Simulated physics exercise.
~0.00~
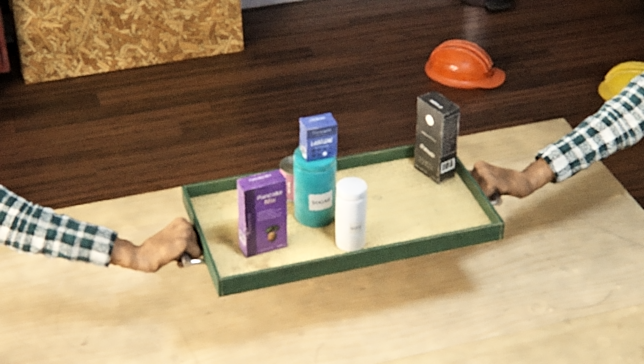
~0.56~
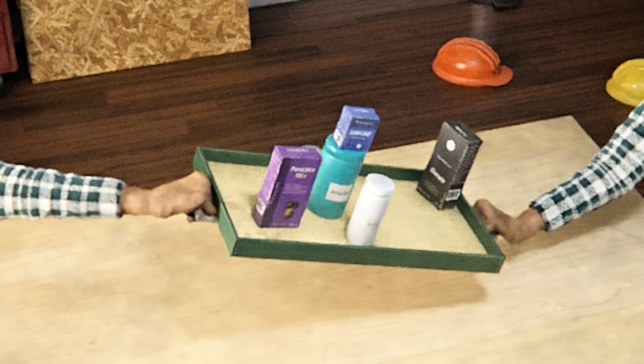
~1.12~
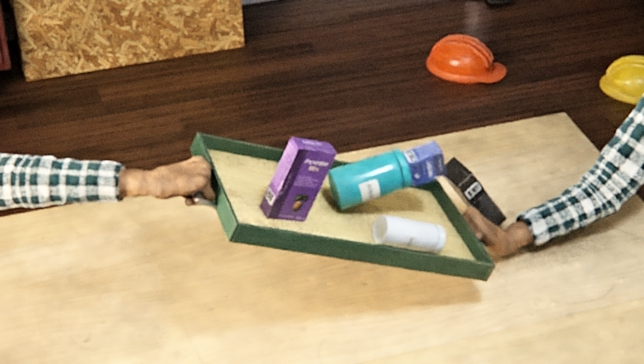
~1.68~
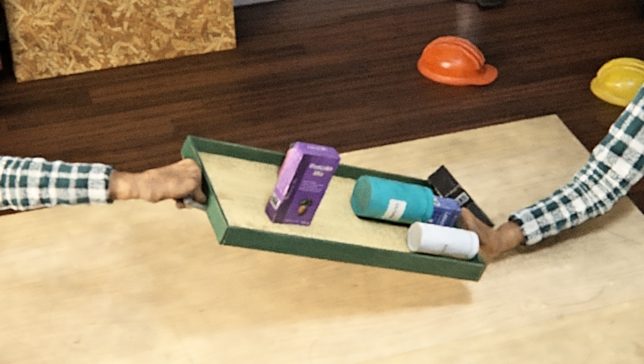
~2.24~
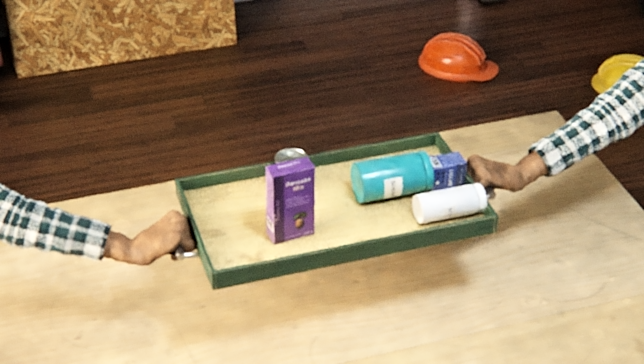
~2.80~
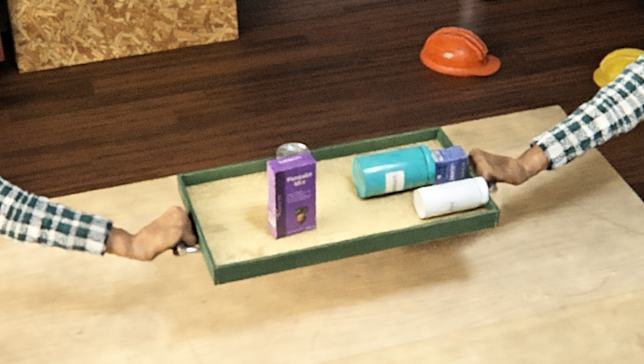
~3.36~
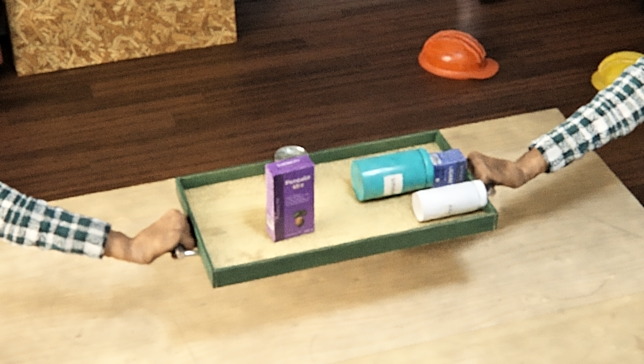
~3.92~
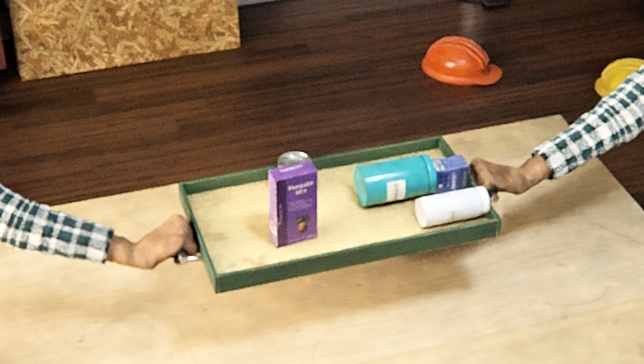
In a workshop, two hands in checked sleeves hold a green-rimmed tray above a pale wooden table, with hard hats lying behind. A purple packet, a white jar, a black carton and a turquoise jar topped by a blue carton stand on it. The hands tip the tray down to the right, and the items lean and slide that way. Both jars and the blue carton topple, while the black carton tumbles over the right end. The hands level the tray again, leaving the purple packet upright near a tin and the fallen three lying at the right.
